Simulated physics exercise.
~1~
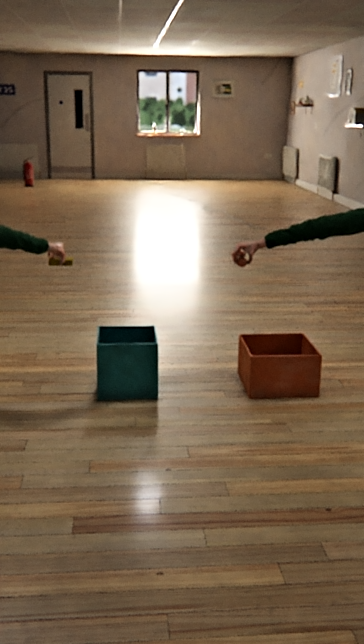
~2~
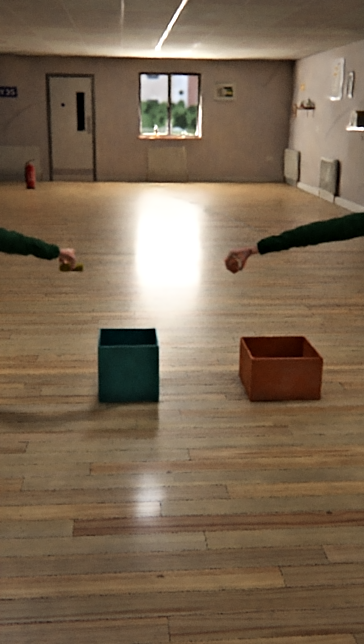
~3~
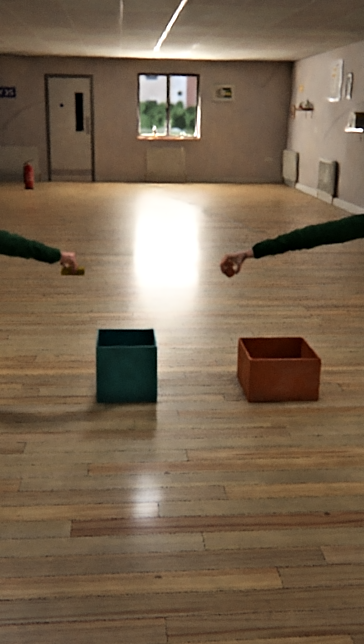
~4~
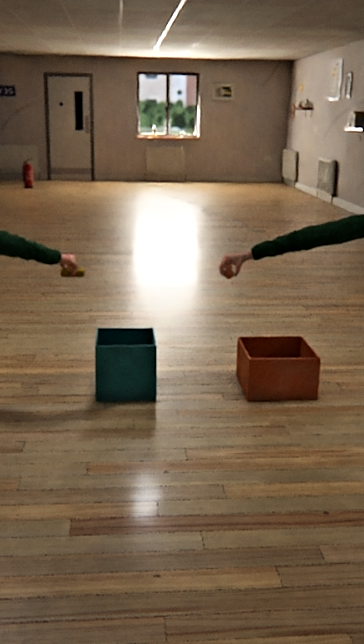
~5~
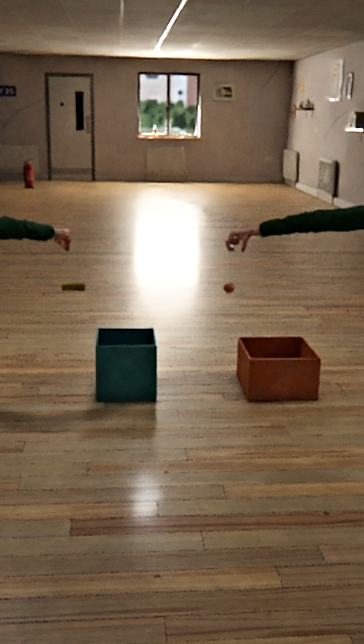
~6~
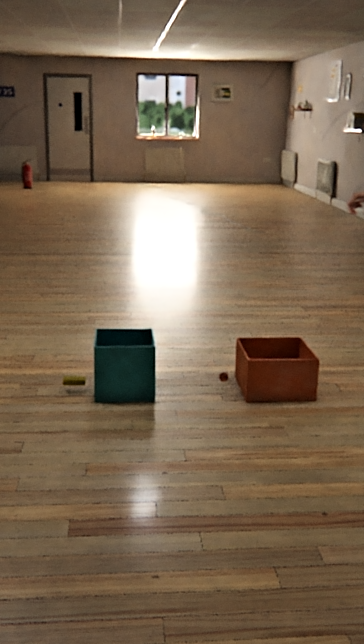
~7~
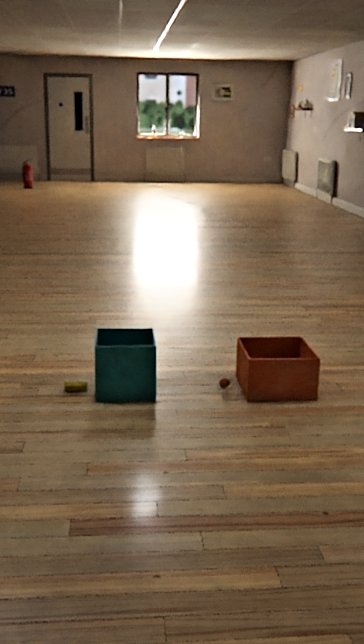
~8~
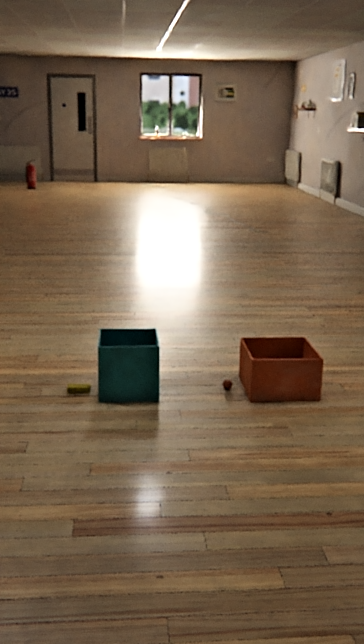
In this clip, two green-sleeved arms reach in from either side, holding a yellow sponge and an orange tomato above a teal container and an orange one, then let go and draw back as both objects fall to the floor, each landing just left of its container.
